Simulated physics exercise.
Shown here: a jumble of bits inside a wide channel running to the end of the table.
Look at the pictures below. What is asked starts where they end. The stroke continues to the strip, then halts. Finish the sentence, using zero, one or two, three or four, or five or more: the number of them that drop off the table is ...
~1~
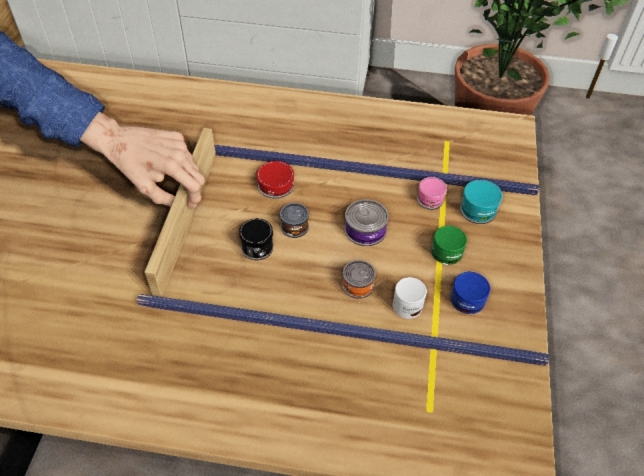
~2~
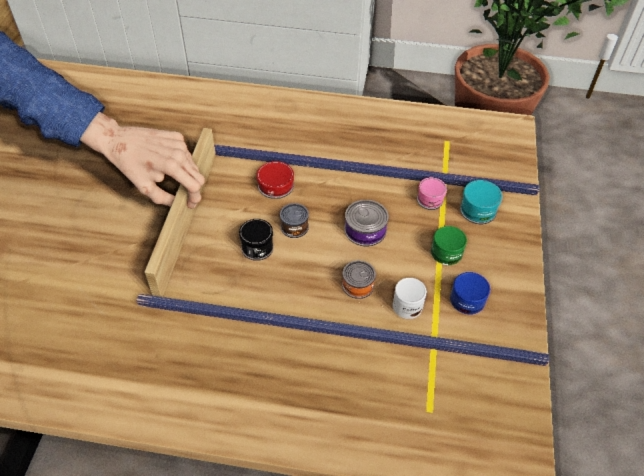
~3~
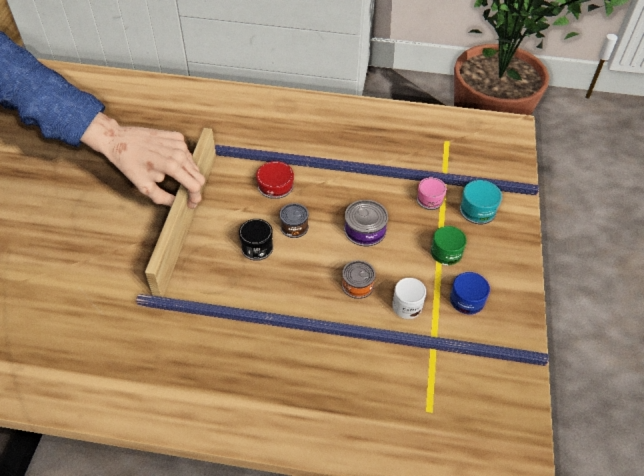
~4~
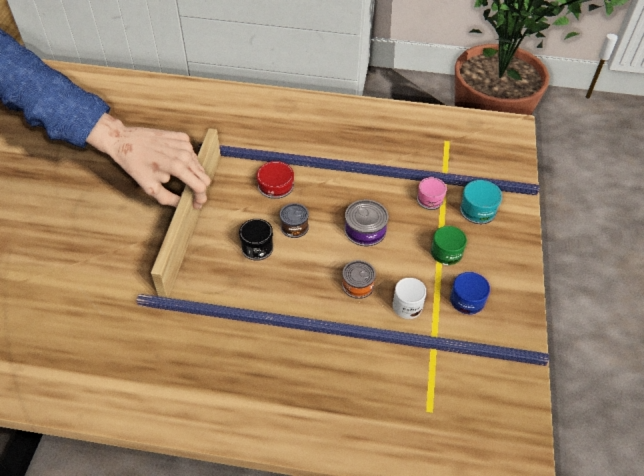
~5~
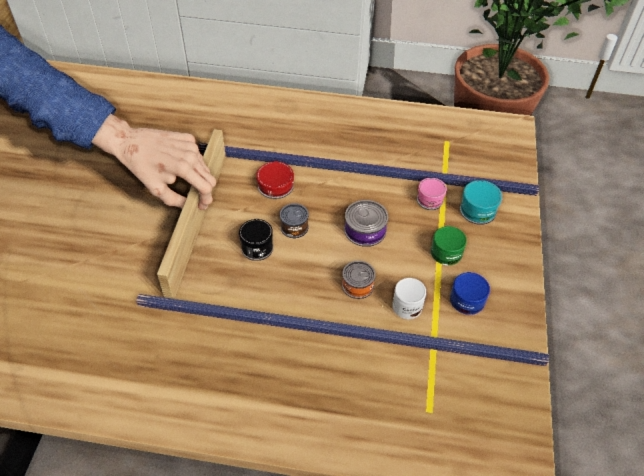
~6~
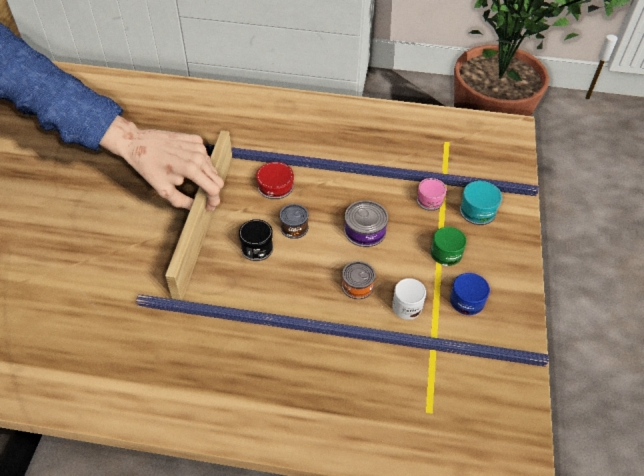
The number that drop off the table is zero.
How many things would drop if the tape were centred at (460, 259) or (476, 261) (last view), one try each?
So that's 0 for the first and 1 for the second.
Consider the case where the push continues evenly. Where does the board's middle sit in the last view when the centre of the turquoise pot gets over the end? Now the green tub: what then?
Its middle is around (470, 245) and around (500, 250).
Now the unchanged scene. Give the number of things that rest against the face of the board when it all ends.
Well, it touches 5.
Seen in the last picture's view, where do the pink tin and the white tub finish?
In the last view, the middles sit near (492, 194) and near (452, 321).
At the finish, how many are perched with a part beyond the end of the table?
As for overhanging, the count is 0.
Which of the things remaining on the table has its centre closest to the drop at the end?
That's the turquoise pot.
A little later, none off yet; turquoise pot at rest near (480, 203); blue tub at rest near (469, 294); green tub at rest near (448, 247).
When it is over, the number that fall off is zero.
